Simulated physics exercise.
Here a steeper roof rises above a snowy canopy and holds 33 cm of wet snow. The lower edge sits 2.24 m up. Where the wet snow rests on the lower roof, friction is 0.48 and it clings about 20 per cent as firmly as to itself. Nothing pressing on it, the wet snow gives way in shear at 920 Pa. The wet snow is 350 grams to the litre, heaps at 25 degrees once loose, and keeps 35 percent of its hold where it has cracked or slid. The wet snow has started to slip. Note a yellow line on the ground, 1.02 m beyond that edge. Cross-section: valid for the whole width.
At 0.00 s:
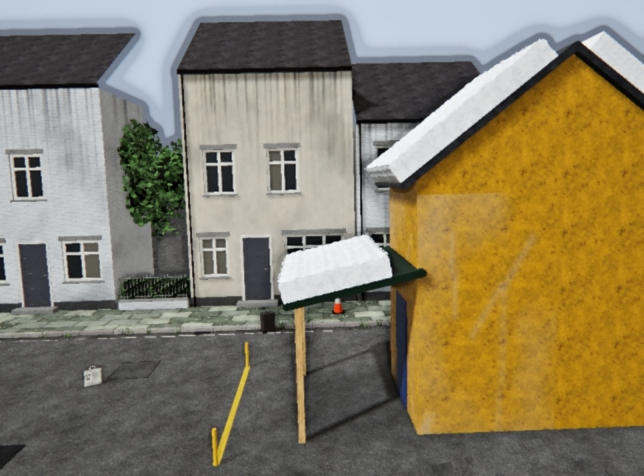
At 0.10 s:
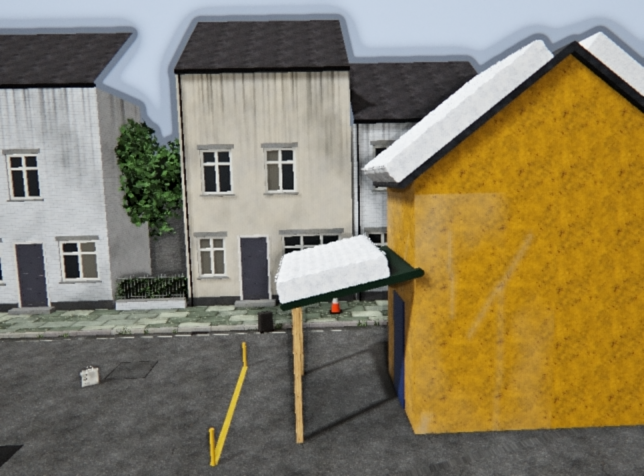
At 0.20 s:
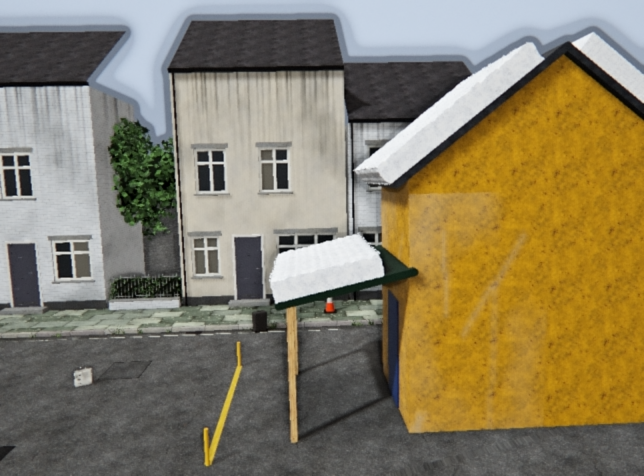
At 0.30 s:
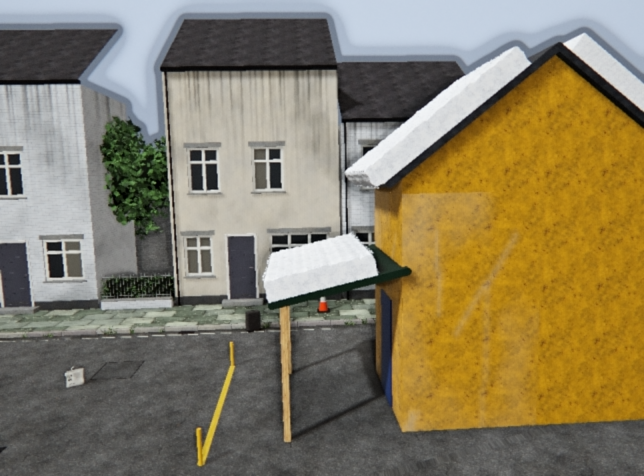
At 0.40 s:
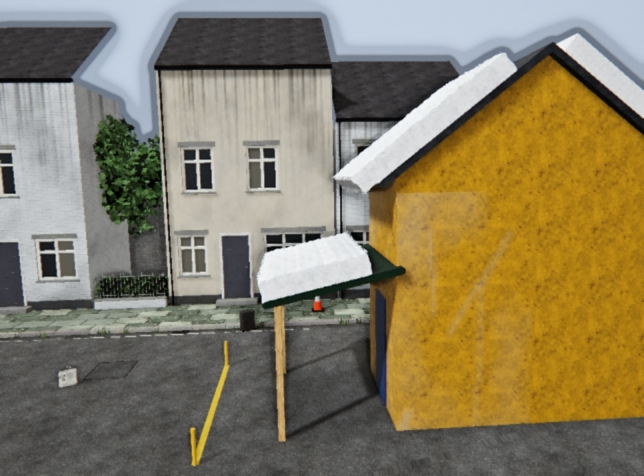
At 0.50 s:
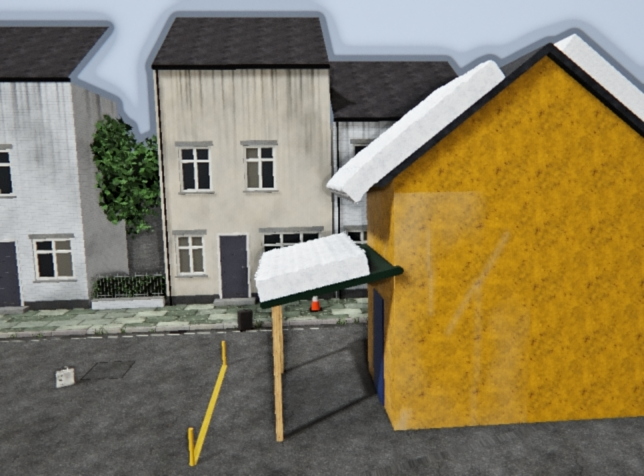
White snow slides down and left along the orange building's steep roof, jutting past its edge.
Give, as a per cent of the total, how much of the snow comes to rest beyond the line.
I would say about 51 per cent.
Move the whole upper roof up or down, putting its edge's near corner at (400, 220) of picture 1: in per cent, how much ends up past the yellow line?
About 30 per cent.
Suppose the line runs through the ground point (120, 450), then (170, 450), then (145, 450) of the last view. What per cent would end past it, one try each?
25 %, 40 %, 30 %.
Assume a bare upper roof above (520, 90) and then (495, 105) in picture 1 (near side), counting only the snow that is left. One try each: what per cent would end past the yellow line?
It would be 40 percent the first time and 30 percent the second.
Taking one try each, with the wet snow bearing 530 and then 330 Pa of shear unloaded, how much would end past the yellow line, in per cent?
The two runs give near 60 % and near 55 % respectively.
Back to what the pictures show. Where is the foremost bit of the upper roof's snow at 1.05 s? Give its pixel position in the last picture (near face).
Close to pixel (280, 263).
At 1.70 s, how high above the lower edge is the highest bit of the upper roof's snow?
0.8 m, more or less.
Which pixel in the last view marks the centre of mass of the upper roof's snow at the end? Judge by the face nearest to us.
It comes out near (152, 415), give or take.
After 1.05 s, none is below the lower edge and 0 % is past the line.
After 1.70 s, 25 % is below the lower edge and 10 % is past the line.
After 2.35 s, 68 % is below the lower edge and 46 % is past the line.
After 3.00 s, 68 % is below the lower edge and 51 % is past the line.
After 3.40 s, at the end, 68 % is below the lower edge and 51 % is past the line.
